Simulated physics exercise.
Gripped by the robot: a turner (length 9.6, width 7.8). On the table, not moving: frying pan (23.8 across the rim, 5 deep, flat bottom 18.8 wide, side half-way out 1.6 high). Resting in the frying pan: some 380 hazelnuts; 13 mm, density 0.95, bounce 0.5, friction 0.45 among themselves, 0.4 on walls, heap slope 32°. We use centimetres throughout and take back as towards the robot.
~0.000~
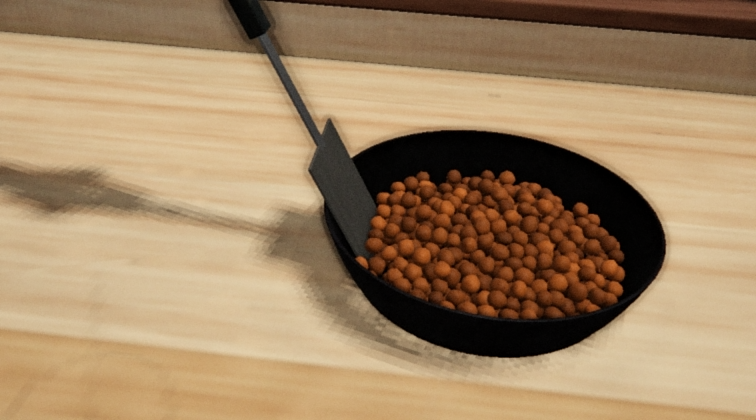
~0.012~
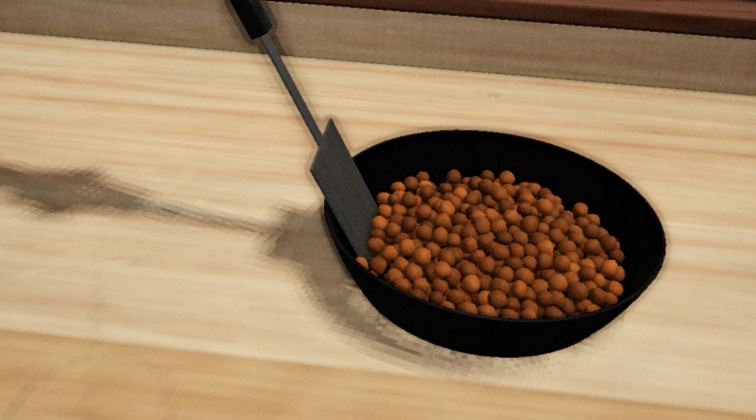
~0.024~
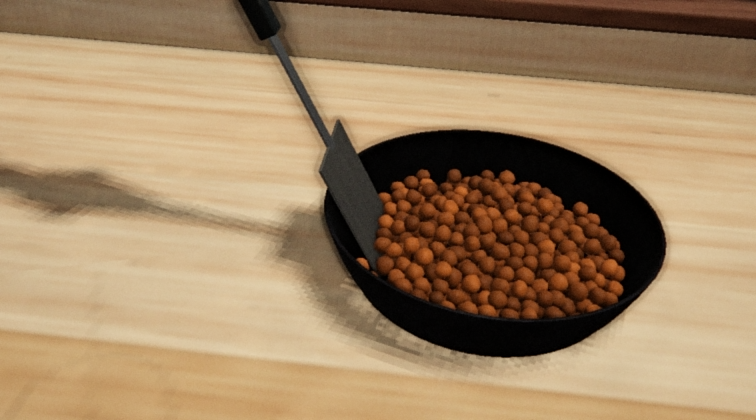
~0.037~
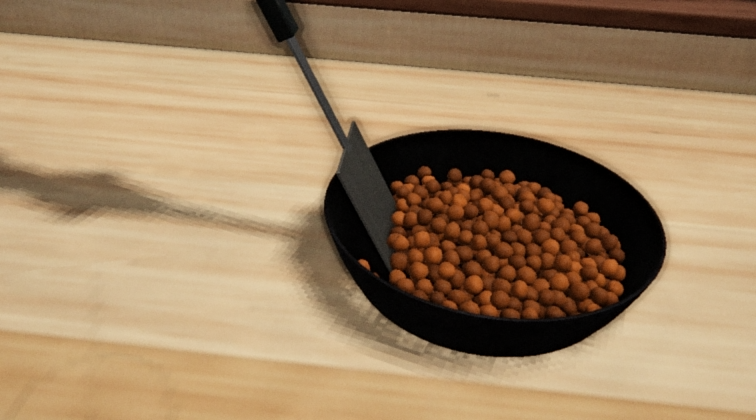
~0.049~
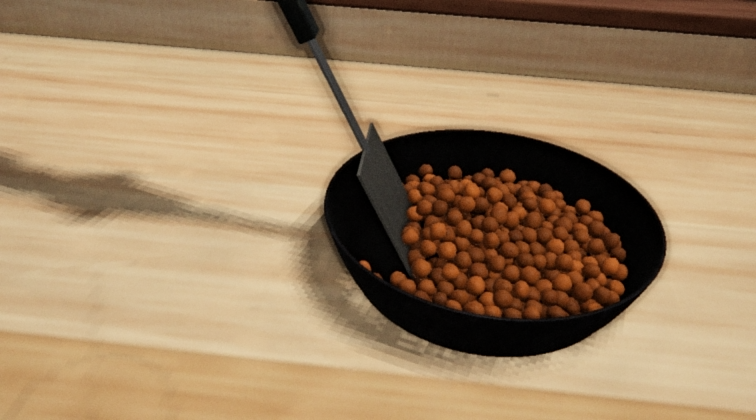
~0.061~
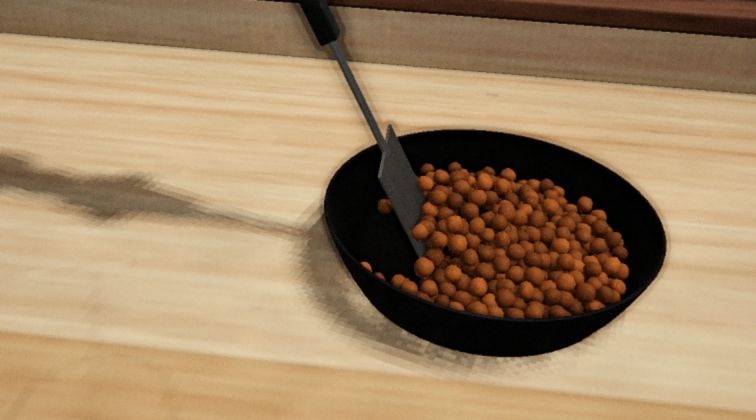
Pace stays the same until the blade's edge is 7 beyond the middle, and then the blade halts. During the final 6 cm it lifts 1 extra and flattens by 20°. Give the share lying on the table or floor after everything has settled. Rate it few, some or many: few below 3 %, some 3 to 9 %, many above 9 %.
Many, above 9 %.
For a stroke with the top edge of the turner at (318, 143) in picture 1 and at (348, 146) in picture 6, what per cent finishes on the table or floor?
About 0 per cent.
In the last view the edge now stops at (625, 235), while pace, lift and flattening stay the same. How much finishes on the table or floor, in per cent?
Estimate: Approx. 40 %.
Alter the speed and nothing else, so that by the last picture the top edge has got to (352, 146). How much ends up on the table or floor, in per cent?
My guess is around 0 percent.
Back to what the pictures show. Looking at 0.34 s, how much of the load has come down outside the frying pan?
It works out to about 15 in a hundred.
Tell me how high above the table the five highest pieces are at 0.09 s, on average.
I'd put them at about 7 centimetres above the table.
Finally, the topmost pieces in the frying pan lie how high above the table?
Close to 6.0 centimetres high.
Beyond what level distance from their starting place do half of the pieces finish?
Distance: Near 3 cm.
After 0.09 s, sloping 63°, highest piece 8 above the table; 378 in the frying pan.
After 0.12 s, sloping 56°, highest piece 10 above the table; 378 in the frying pan.
After 0.34 s, sloping 43°, highest piece 7 above the table; 325 in the frying pan, 49 on the table or floor, 4 on the blade or in flight.
After 1.39 s, sloping 43°, highest piece 5 above the table; 325 in the frying pan, 53 on the table or floor.
In the end, 325 in the frying pan, 53 on the table or floor. That is 14 % on the table or floor.
